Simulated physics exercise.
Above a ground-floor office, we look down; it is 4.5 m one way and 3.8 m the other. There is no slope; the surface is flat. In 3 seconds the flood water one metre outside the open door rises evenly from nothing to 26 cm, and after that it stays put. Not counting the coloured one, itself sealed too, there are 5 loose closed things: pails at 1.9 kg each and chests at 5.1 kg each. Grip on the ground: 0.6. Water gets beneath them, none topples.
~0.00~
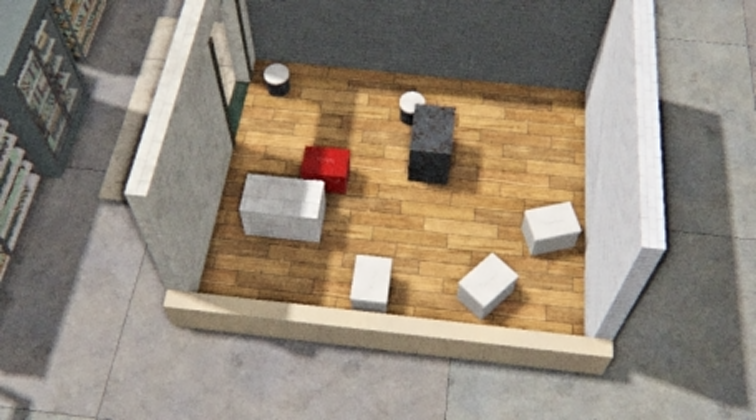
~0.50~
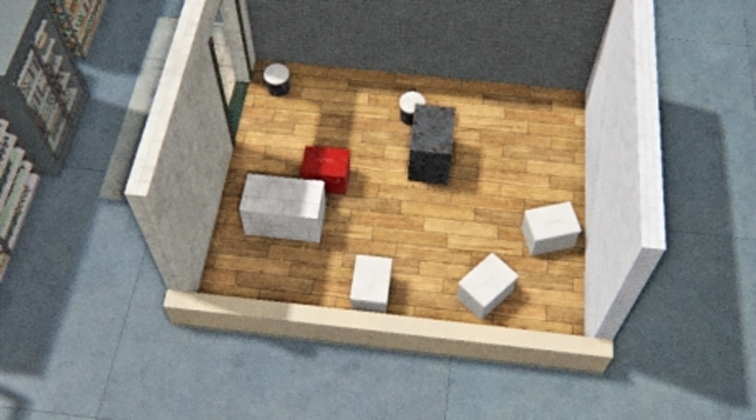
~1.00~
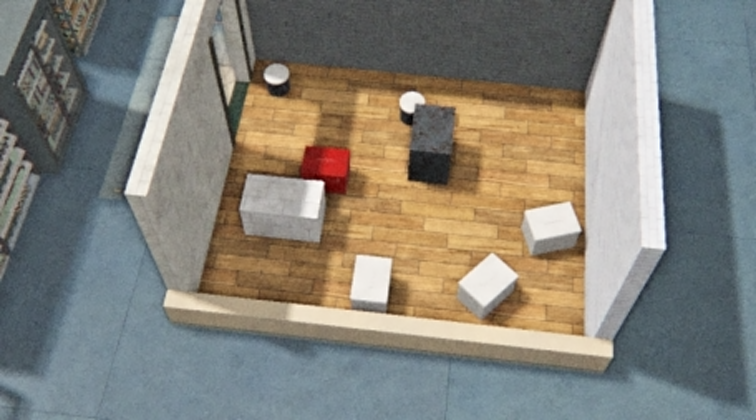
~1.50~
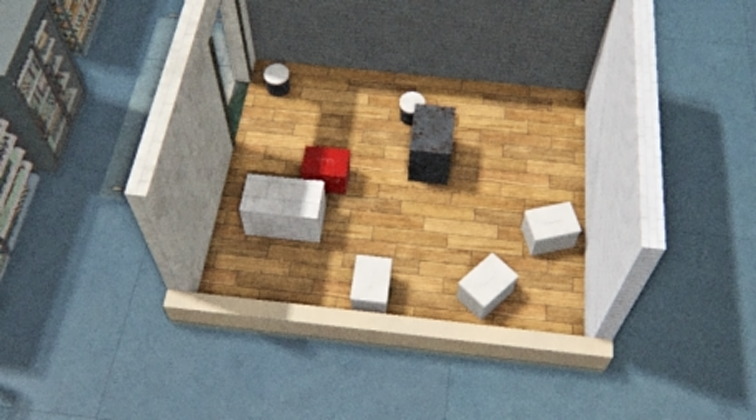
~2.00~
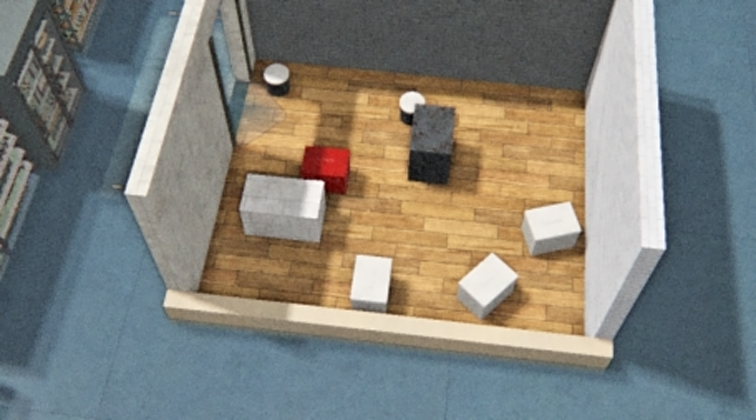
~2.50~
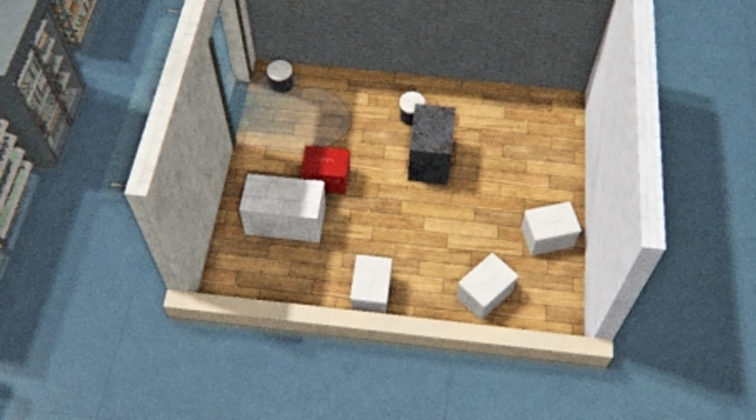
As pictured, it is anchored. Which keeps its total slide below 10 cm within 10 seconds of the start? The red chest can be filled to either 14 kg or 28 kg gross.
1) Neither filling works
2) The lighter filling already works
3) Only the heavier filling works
Option 3: Only the heavier filling works.
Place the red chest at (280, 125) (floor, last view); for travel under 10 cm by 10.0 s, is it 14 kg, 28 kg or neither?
Well, no option works.
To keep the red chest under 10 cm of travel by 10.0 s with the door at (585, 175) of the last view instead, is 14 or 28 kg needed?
The big mass is needed.
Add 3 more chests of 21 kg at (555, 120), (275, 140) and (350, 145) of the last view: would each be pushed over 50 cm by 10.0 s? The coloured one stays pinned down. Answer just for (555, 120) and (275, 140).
Respectively, exceeded and exceeded.
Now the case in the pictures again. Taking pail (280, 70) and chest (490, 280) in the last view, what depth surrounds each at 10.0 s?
Around 14 cm and 10 cm.
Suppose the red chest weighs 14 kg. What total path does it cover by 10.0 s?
It covers about 140 cm altogether.
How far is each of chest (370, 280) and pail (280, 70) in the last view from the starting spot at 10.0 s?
They sit 150 cm and 450 cm away, in the order given.
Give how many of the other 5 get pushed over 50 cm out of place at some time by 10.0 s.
That makes 5.
After 3.5 s the red chest would be 2 cm from its start with 14 kg and 0 cm from its start with 28 kg; 4 cm of water round it then.
After 4.5 s the red chest would be 49 cm from its start with 14 kg and 0 cm from its start with 28 kg; 7 cm of water round it then.
After 7.0 s the red chest would be 119 cm from its start with 14 kg and 0 cm from its start with 28 kg; 8 cm of water round it then.
After 10.0 s the red chest would be 132 cm from its start with 14 kg and 0 cm from its start with 28 kg; 8 cm of water round it then.
